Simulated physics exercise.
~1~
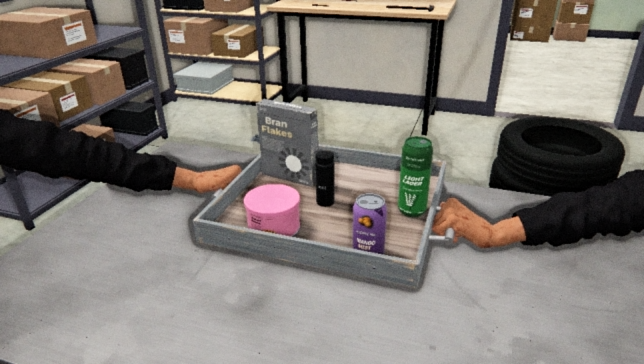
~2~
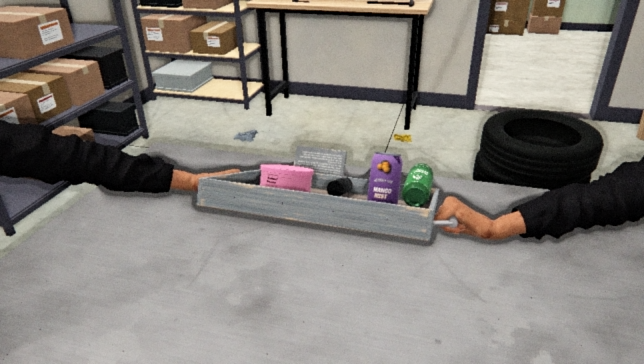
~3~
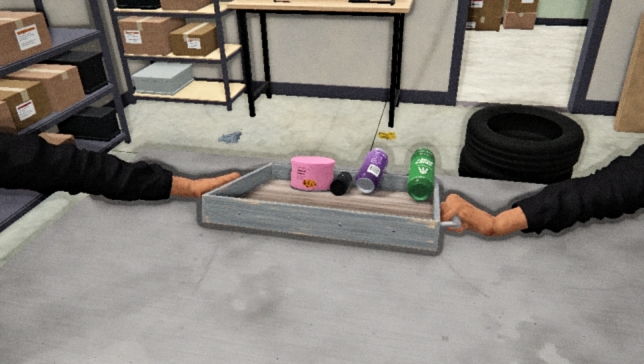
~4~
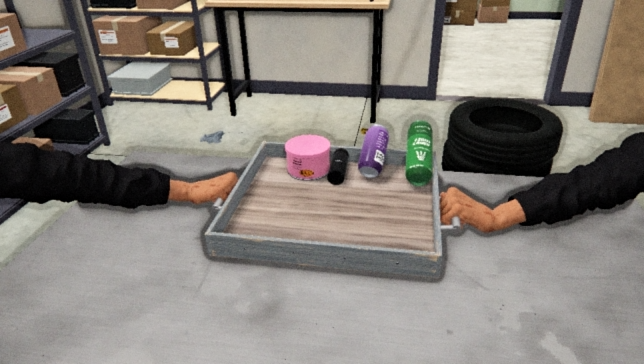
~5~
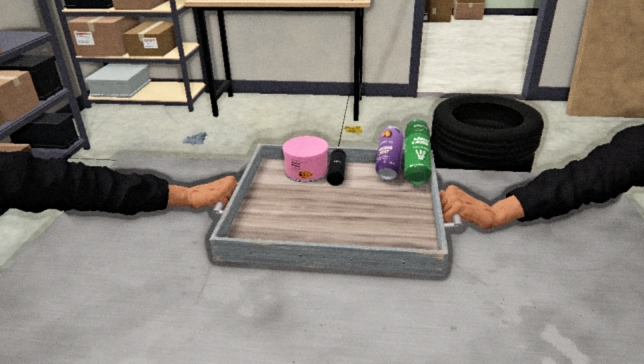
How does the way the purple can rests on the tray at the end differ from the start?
At the start the purple can stood upright on the tray, but by the end it was lying on its side near the far edge.
A tray held by two hands dipped steeply at its far edge, so the grey packet went over and off while the shaker, green can and purple can toppled; then it levelled, leaving those three lying near the far side beside the pink tub.
